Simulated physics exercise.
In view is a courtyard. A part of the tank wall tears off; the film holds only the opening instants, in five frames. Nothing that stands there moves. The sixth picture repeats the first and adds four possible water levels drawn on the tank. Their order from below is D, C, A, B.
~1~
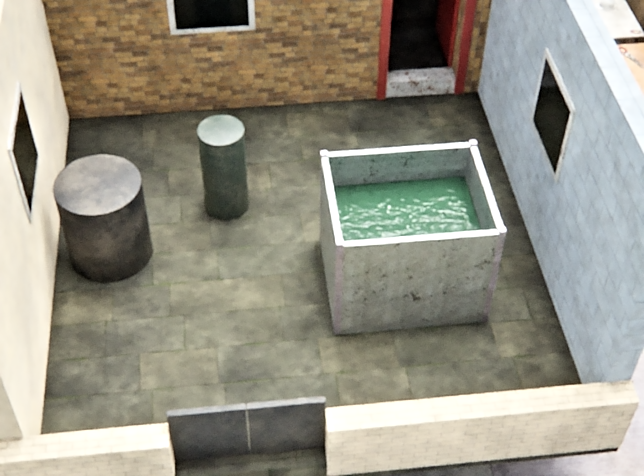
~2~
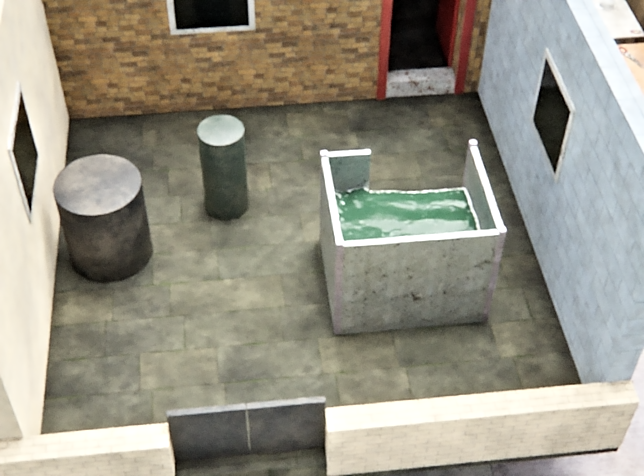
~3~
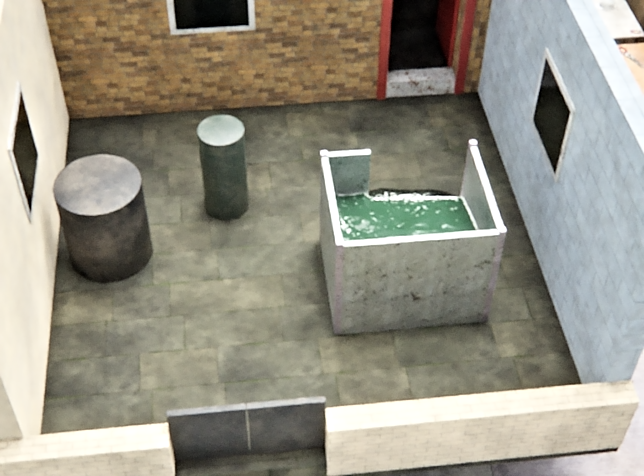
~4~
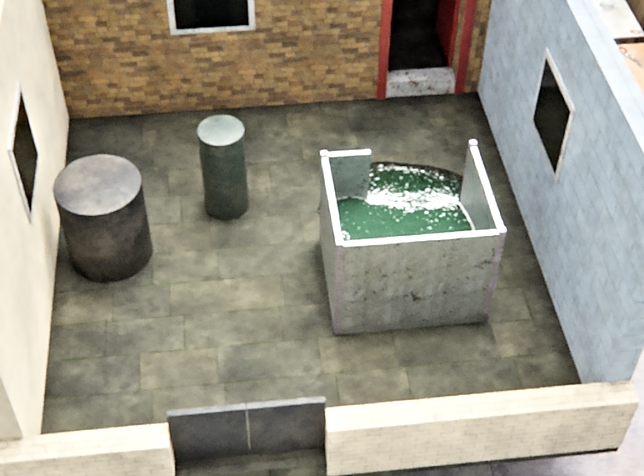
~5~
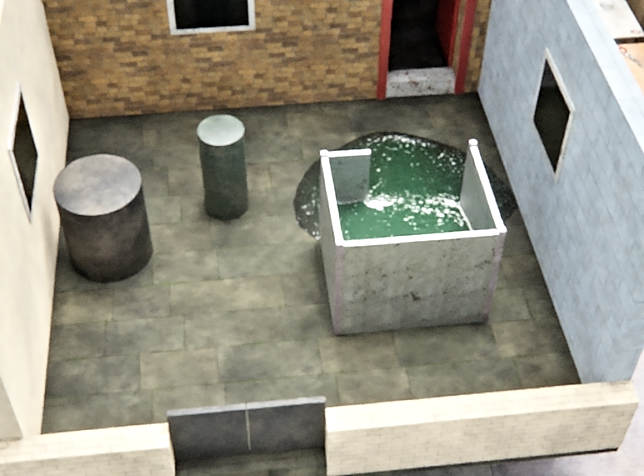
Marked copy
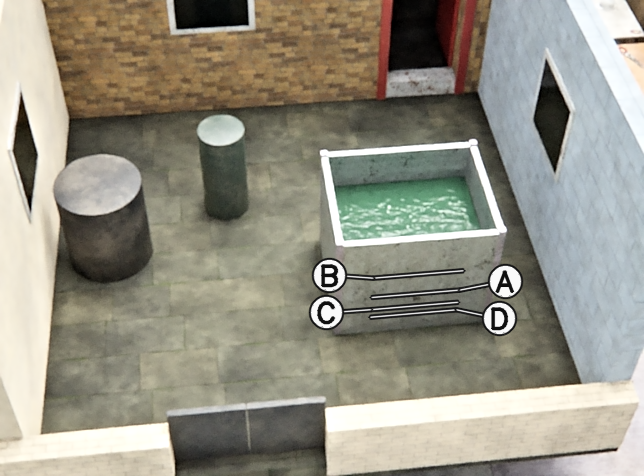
At first, green water lies still in a square stone tank in a walled courtyard, with two cylinders standing to the left. Then most of the tank's back wall disappears, and the water surges out through the gap, foaming. Behind the tank it spreads over the paving in a dark, widening puddle.
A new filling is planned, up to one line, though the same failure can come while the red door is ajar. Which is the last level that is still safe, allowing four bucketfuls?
The limit is A.
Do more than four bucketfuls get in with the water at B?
Yes, it does.
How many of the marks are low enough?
Three of them.
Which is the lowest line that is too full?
That is line B.
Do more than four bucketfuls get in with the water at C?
No, not at all.
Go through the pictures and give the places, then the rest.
Water in the tank at rest, its middle at (407, 222); foot of the red doorway at (420, 95); shut gate at (247, 413), in the first frame.
Water covers 1 % of the ground, its front hidden from here, in the second frame.
Water covers 4 % of the ground, its front hidden from here, in the third frame.
Water covers 7 % of the ground, its front hidden from here, in the fourth frame.
Water covers 14 % of the ground, its front hidden from here, in the fifth frame.
On the marked copy, A at (416, 293); B at (418, 274); C at (414, 305); D at (413, 313); from the bottom up D, C, A, B.
With A, a bucket or two gets in.
With B, about 9 bucketfuls get in.
With C, nothing gets over.
With D, nothing gets over.
